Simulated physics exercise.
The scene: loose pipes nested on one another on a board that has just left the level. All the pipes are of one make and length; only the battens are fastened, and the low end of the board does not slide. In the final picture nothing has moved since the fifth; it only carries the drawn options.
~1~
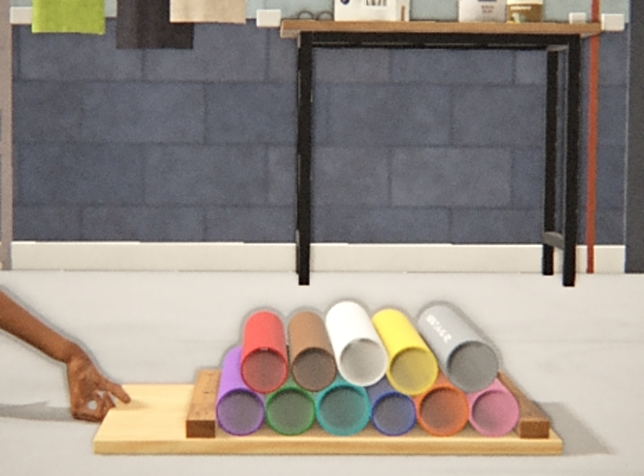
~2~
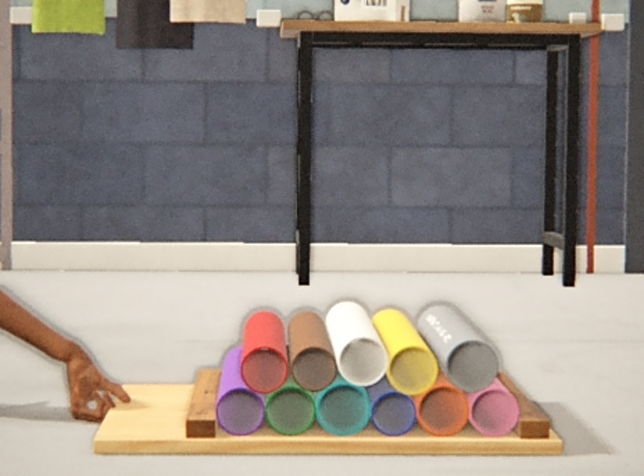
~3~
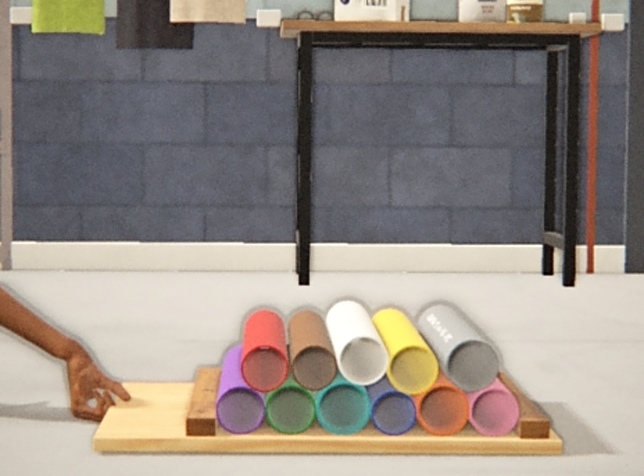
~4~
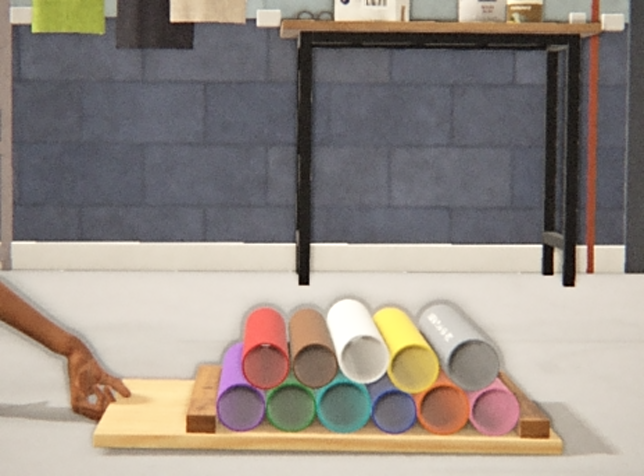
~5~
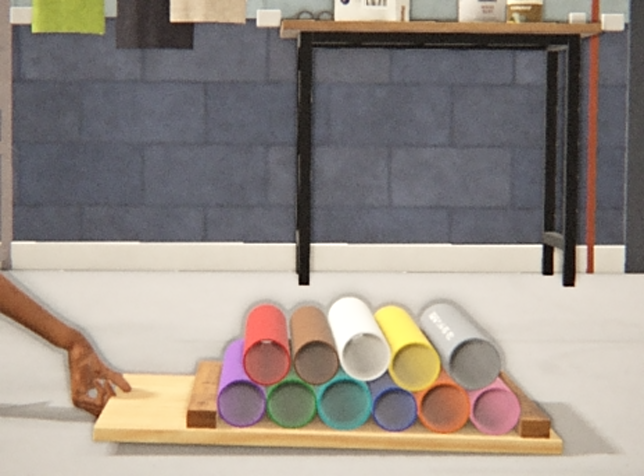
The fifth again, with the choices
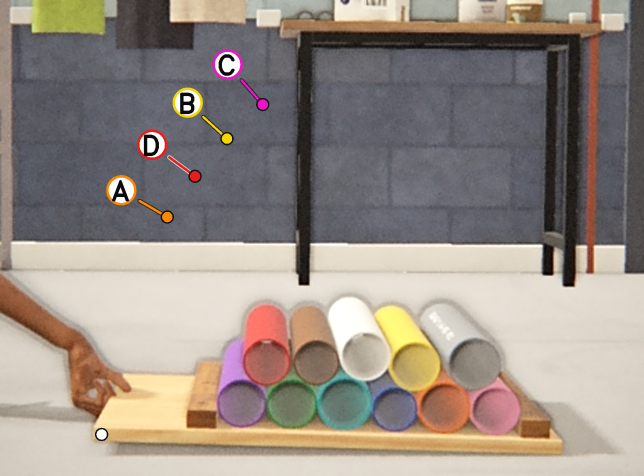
A hand at the left grips the end of a pale wooden board on a light floor, seen from the side by a still camera before a dark block wall and a table. Purple, green, turquoise, blue, orange and pink pipes lie between two battens, beneath red, brown, white, yellow and grey ones. The hand raises the board's left end very slightly, and the pipes barely shift.
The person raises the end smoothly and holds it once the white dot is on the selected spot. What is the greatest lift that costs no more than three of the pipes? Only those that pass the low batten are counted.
Mark A is as high as it can go.
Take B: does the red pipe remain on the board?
No.
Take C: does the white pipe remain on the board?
No.
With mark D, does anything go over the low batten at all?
Yes.
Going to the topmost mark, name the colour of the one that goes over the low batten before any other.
The grey one.
On the marked copy, A at (167, 217); B at (227, 138); C at (263, 105); D at (195, 176); the white dot at (102, 434).
Taking A. A third of the way, board at 20°.
Two thirds of the way, board at 30°.
When it is over, board at 30°, three over the low batten (grey, yellow, white).
As for the rest, B five over the low batten; C five over the low batten; D five over the low batten.
